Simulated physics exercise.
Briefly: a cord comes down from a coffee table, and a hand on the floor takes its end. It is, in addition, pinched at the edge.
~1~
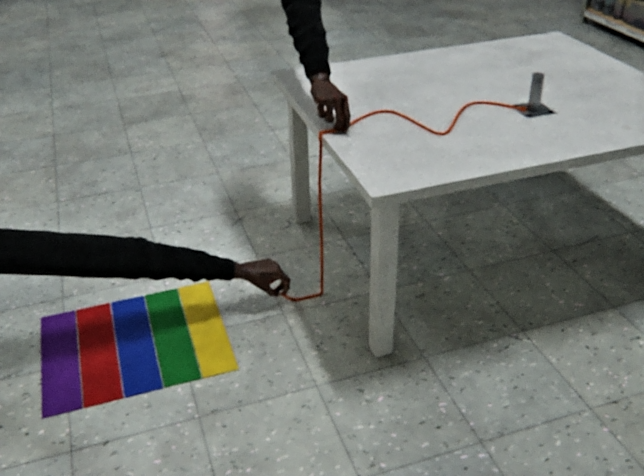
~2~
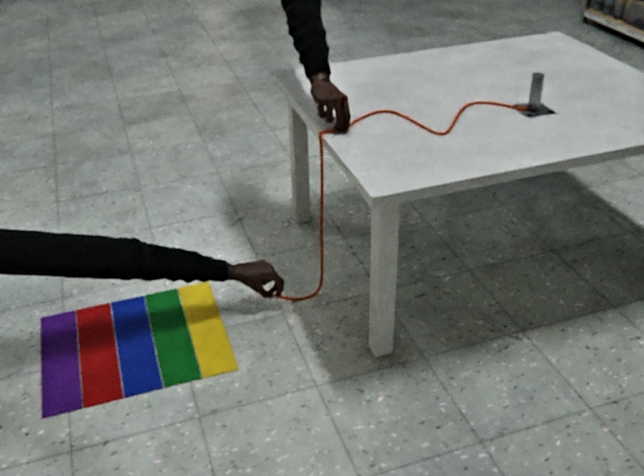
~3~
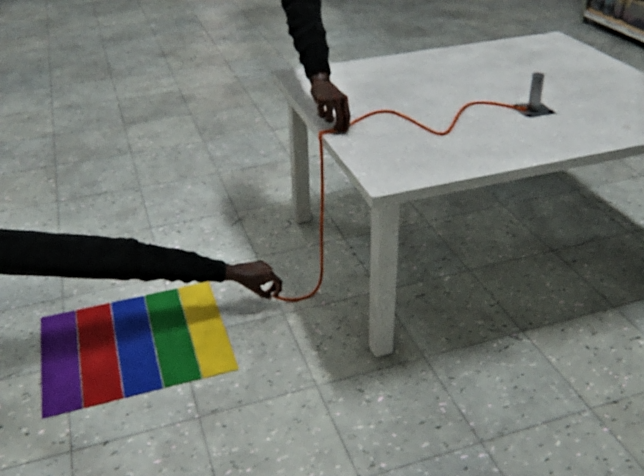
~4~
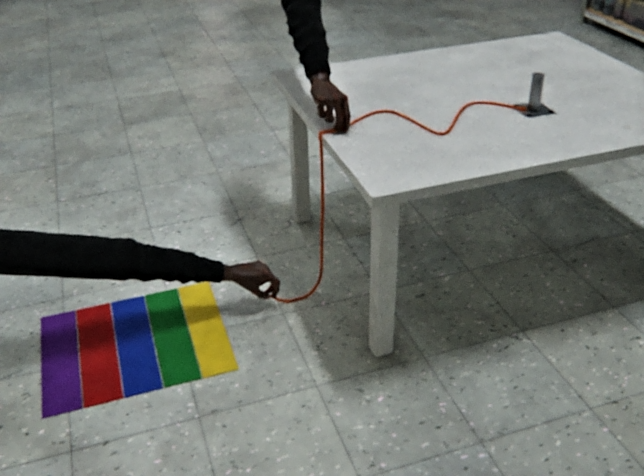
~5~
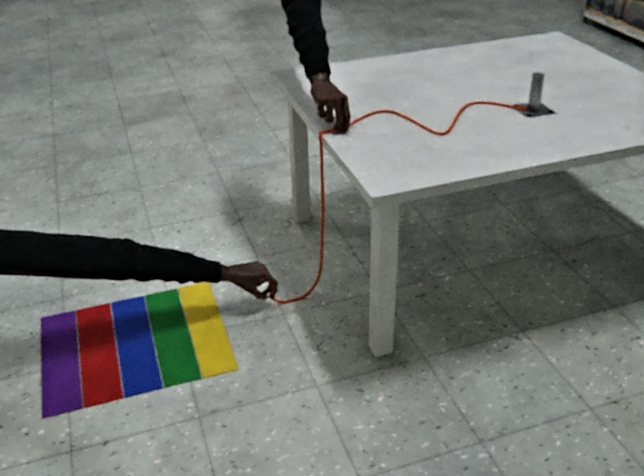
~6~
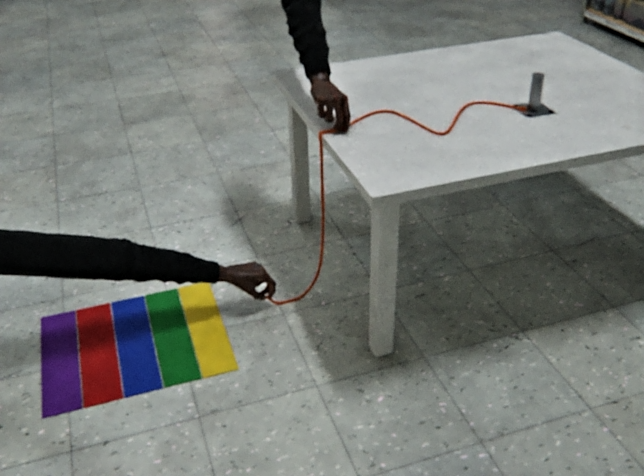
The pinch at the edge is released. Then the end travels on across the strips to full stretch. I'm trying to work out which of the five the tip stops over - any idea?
I would say the purple one.
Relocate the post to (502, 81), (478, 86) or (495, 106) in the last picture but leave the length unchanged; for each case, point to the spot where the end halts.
Per try, approx.: (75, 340); (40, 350); (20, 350).
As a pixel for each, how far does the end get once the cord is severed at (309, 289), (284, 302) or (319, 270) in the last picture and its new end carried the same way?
The places are (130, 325), (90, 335) and (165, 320).
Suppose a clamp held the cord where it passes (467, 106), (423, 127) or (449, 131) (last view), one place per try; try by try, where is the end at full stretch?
Going try by try, I'd put it close to (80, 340), then (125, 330), and finally (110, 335).
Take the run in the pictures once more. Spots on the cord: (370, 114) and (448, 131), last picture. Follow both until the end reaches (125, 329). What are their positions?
You'll see them at (319, 161) and then at (407, 129).
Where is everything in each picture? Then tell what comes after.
The first frame shows end (281, 293); yellow (215, 355); green (178, 365); blue (140, 374); red (102, 383); purple (61, 393).
The second frame shows end (275, 295); cord through (486, 103) (450, 129) (391, 112) (326, 132) (321, 206) (322, 272).
The third frame shows end (273, 295).
The fourth frame shows end (271, 296); cord through (486, 103) (450, 129) (391, 112) (326, 132) (323, 206) (321, 272).
The fifth frame shows end (269, 296).
The sixth frame shows end (267, 296); cord through (486, 103) (450, 129) (391, 112) (326, 132) (323, 206) (318, 273).
Soon after, end near (125, 329); over blue.
After that, end near (84, 338); over red.
At the stop, end near (60, 343); over purple. It halts on the purple strip.
